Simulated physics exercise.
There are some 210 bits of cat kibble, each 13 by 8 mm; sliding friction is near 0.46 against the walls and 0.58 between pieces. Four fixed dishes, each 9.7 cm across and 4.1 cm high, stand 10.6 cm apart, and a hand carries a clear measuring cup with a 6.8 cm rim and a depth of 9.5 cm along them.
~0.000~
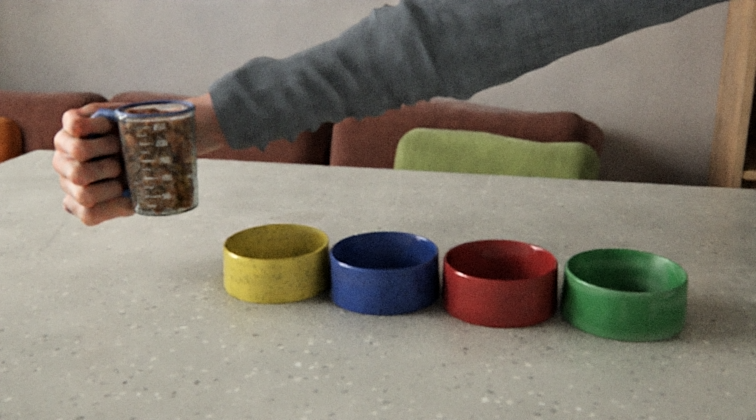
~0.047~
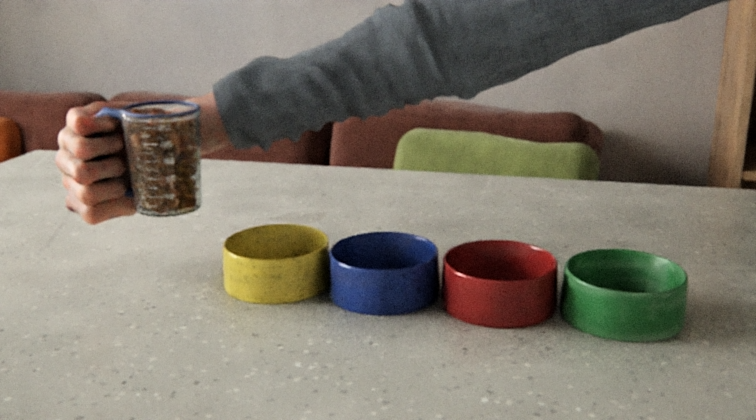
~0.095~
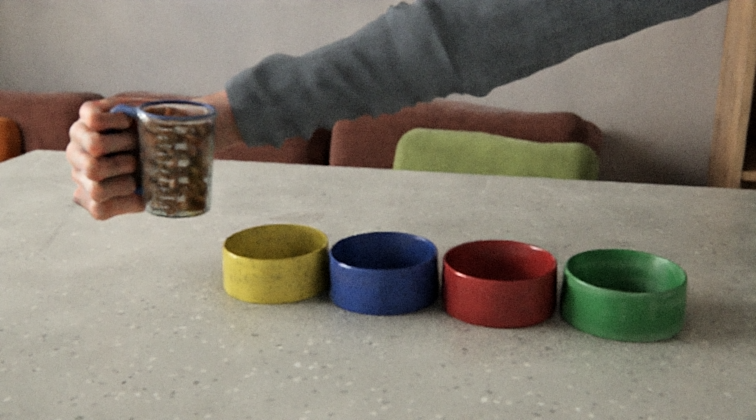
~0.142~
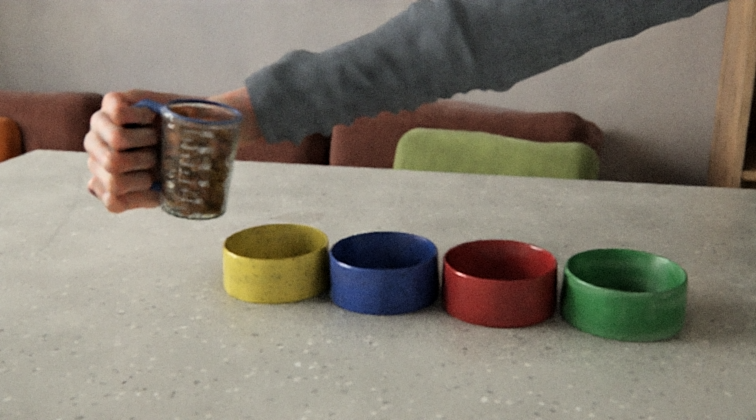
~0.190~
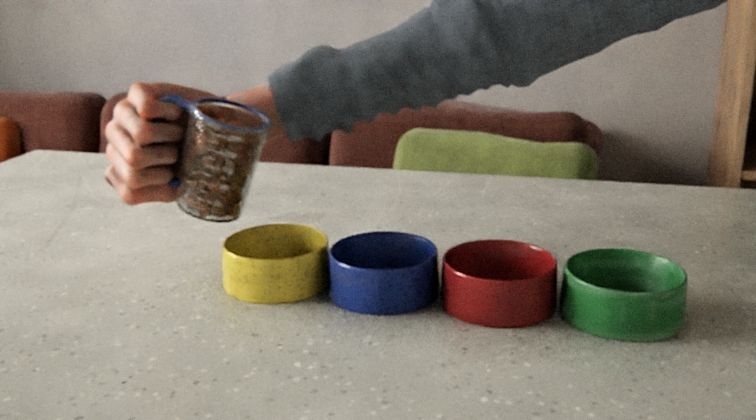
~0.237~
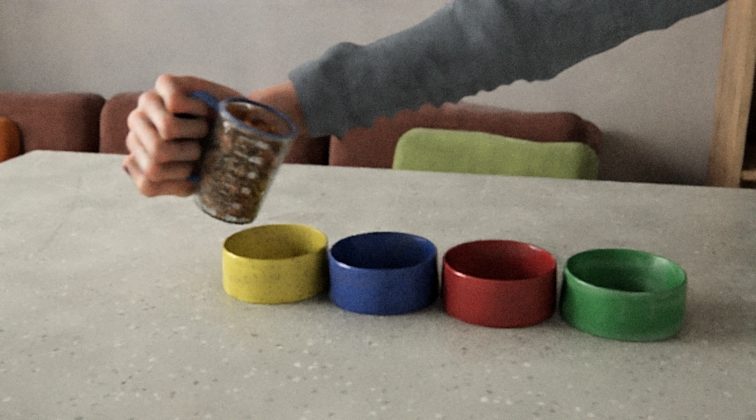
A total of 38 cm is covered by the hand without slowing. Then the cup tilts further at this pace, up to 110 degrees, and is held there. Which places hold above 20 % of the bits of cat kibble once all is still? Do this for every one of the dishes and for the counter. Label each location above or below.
Labels - red: Below, blue: Below, green: Above, yellow: Below, counter: Below.
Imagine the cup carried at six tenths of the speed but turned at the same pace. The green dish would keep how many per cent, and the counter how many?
Shares: Green 50, counter 10.
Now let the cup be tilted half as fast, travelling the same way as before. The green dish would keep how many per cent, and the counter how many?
Result - green: 100; counter: 0.
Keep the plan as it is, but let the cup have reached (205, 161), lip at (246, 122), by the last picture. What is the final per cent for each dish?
Kept per dish: Red = 0, blue = 0, green = 90, yellow = 0.
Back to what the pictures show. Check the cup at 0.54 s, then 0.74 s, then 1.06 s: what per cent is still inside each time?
Going in order, it reads 100, then 95, and finally 25 per cent.
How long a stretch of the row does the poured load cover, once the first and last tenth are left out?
About 10 cm.
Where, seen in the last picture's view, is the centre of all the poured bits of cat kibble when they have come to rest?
Somewhere near (632, 292) in the last picture.
Then, at 0.54 s, tilt 69 degrees; cup holds 100 %.
Then, at 0.74 s, tilt 97 degrees; cup holds 95 %.
After 1.06 s, tilt 110 degrees; cup holds 25 %, green 65 %.
By 2.0 s all is still; red 0 %, blue 0 %, green 85 %, yellow 0 %, counter 10 %, cup 5 %.
